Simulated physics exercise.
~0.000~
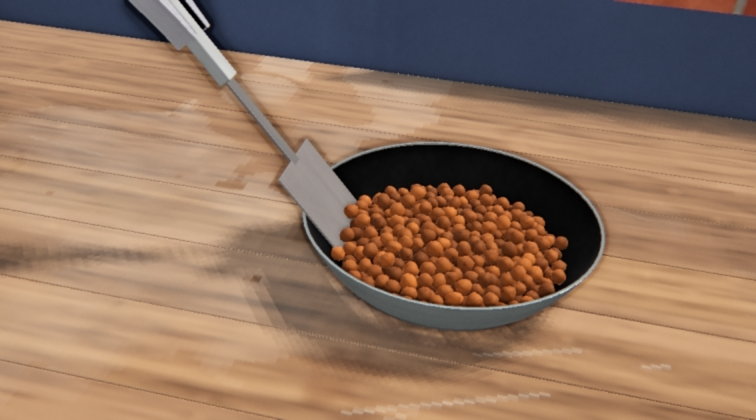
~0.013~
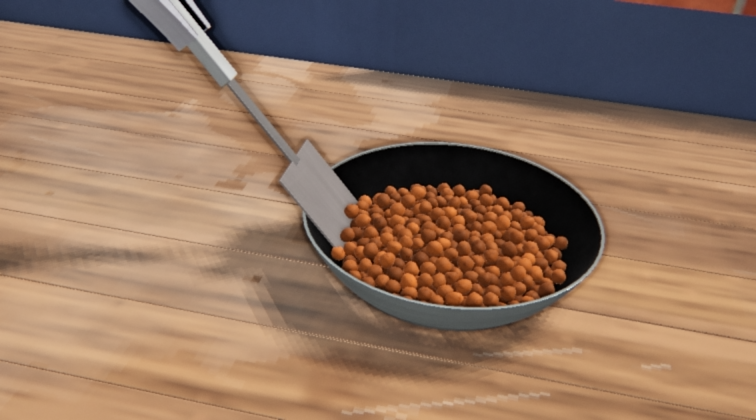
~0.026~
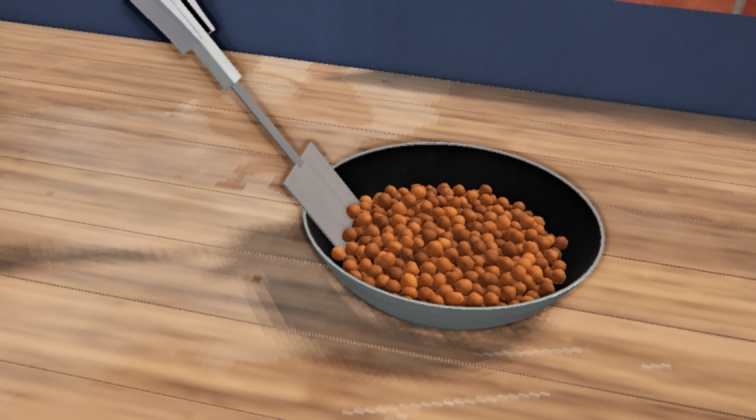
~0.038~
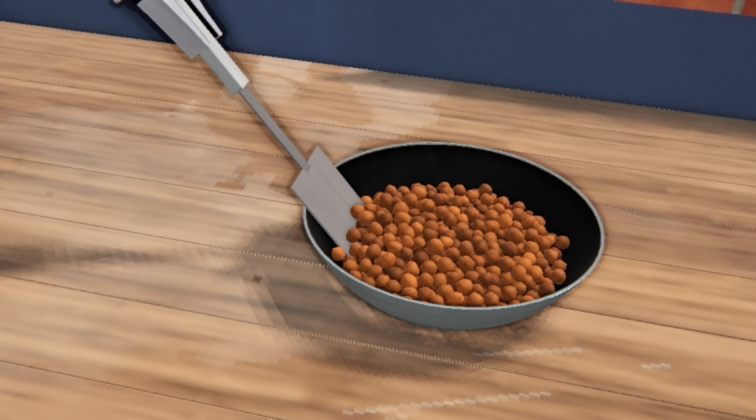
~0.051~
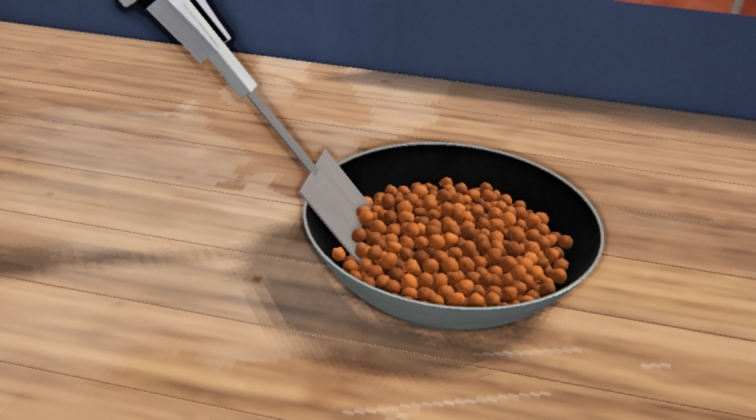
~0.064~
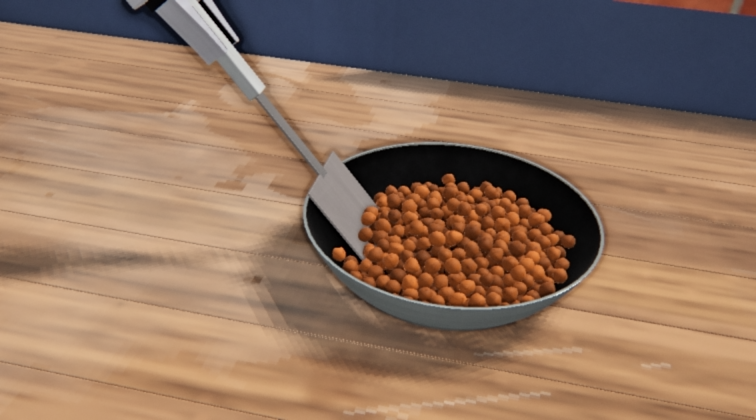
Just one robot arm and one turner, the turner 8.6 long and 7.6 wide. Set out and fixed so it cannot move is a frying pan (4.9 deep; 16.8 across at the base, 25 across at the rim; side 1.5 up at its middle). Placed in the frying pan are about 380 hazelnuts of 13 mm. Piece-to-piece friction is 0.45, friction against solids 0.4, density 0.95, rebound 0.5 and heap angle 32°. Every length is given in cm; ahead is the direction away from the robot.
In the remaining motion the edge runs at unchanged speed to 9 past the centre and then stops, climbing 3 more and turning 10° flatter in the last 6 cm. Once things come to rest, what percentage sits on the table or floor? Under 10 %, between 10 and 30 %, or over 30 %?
Between 10 and 30 %.
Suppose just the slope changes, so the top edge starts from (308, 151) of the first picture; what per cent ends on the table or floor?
About 20 per cent.
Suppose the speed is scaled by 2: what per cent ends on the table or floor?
Something close to 35 per cent ends up on the table or floor.
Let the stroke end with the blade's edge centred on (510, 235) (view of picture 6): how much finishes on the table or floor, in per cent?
Something near 0 in a hundred.
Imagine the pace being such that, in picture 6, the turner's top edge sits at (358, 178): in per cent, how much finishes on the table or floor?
Near 40 in a hundred.
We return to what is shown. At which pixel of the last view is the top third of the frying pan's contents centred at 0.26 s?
At about (521, 228).
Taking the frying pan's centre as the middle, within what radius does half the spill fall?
Roughly 22 cm from the middle.
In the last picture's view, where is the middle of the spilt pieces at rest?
Roughly (677, 294).
After 0.16 s, sloping 50°, highest piece 5 above the table; 385 in the frying pan.
After 0.26 s, sloping 47°, highest piece 7 above the table; 385 in the frying pan.
After 0.51 s, sloping 40°, highest piece 7 above the table; 304 in the frying pan, 63 on the table or floor, 18 on the blade or in flight.
After 1.56 s, sloping 40°, highest piece 5 above the table; 301 in the frying pan, 84 on the table or floor.
In the end, 301 in the frying pan, 84 on the table or floor. That is 22 % on the table or floor.
